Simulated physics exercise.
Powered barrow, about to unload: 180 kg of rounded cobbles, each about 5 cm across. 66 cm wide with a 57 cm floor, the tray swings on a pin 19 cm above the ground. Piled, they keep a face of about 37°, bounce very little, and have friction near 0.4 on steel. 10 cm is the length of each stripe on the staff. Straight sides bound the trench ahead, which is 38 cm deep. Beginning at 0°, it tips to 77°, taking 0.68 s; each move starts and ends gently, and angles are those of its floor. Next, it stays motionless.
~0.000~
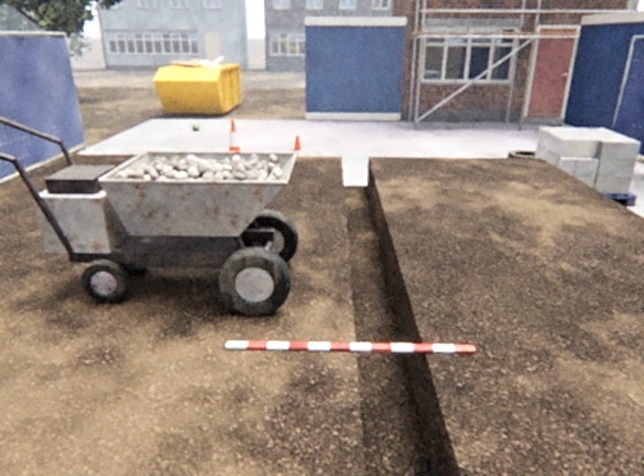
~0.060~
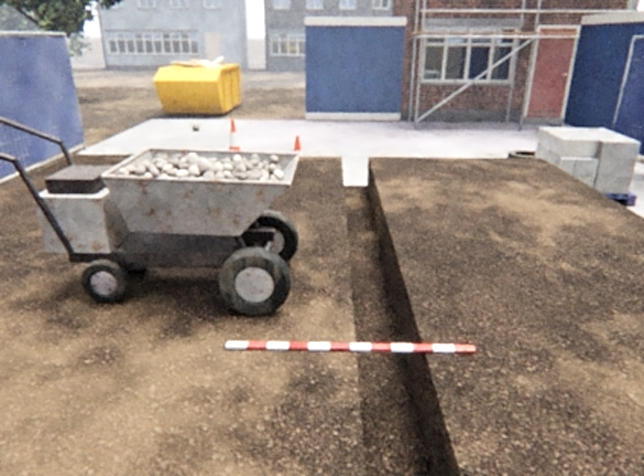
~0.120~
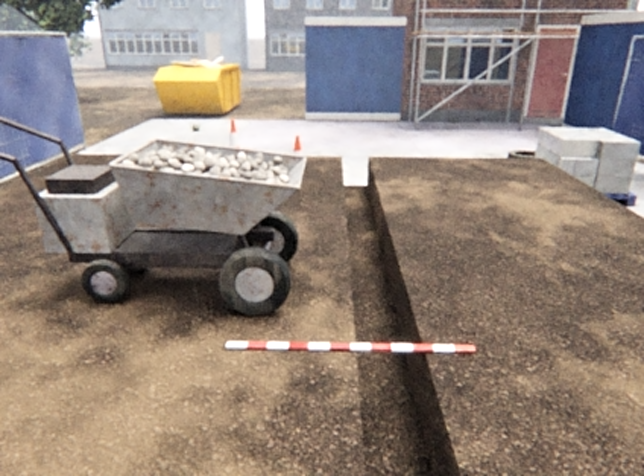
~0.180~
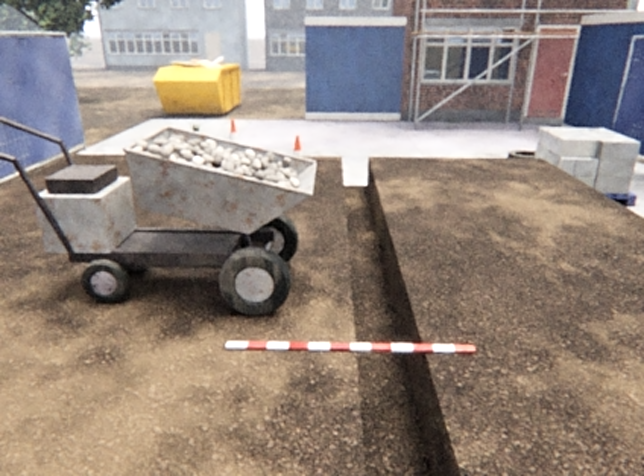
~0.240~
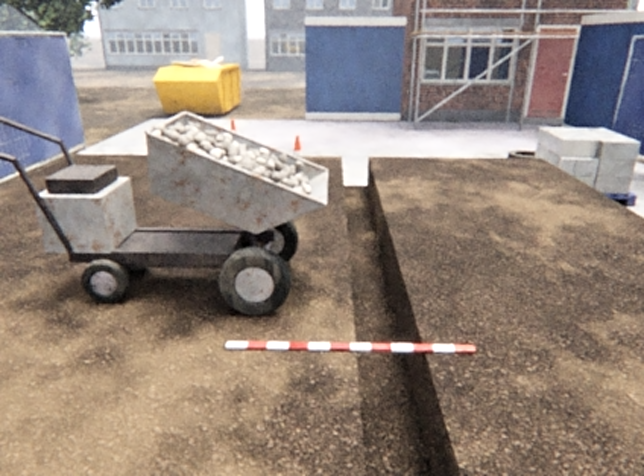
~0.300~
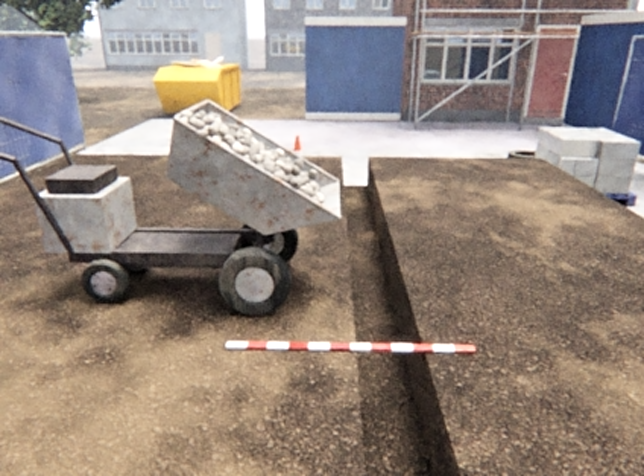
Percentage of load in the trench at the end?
57 per cent.
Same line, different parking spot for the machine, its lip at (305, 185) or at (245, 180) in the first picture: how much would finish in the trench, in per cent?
That gives roughly 35 per cent and roughly 90 per cent.
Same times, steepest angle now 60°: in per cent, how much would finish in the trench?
With that change, near 50 per cent.
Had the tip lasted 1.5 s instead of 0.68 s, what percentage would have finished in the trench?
Roughly 75 per cent would.
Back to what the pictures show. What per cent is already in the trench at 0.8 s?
Close to 35 per cent at that time.
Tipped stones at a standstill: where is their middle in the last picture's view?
I'd point to around (400, 317).
After 0.5 s the floor is at 65°; 100 % in the tray; the foremost stones are at (364, 239).
After 0.8 s the floor is at 77°; 46 % in the tray, 34 % in the trench, 19 % past the trench; the foremost stones are at (448, 296).
After 1.1 s the floor is at 77°; 3 % in the tray, 53 % in the trench, 44 % past the trench; the foremost stones are at (617, 301).
After 3.1 s the floor is at 77°; 0 % in the tray, 57 % in the trench, 43 % past the trench; the foremost stones are past the picture's edge.
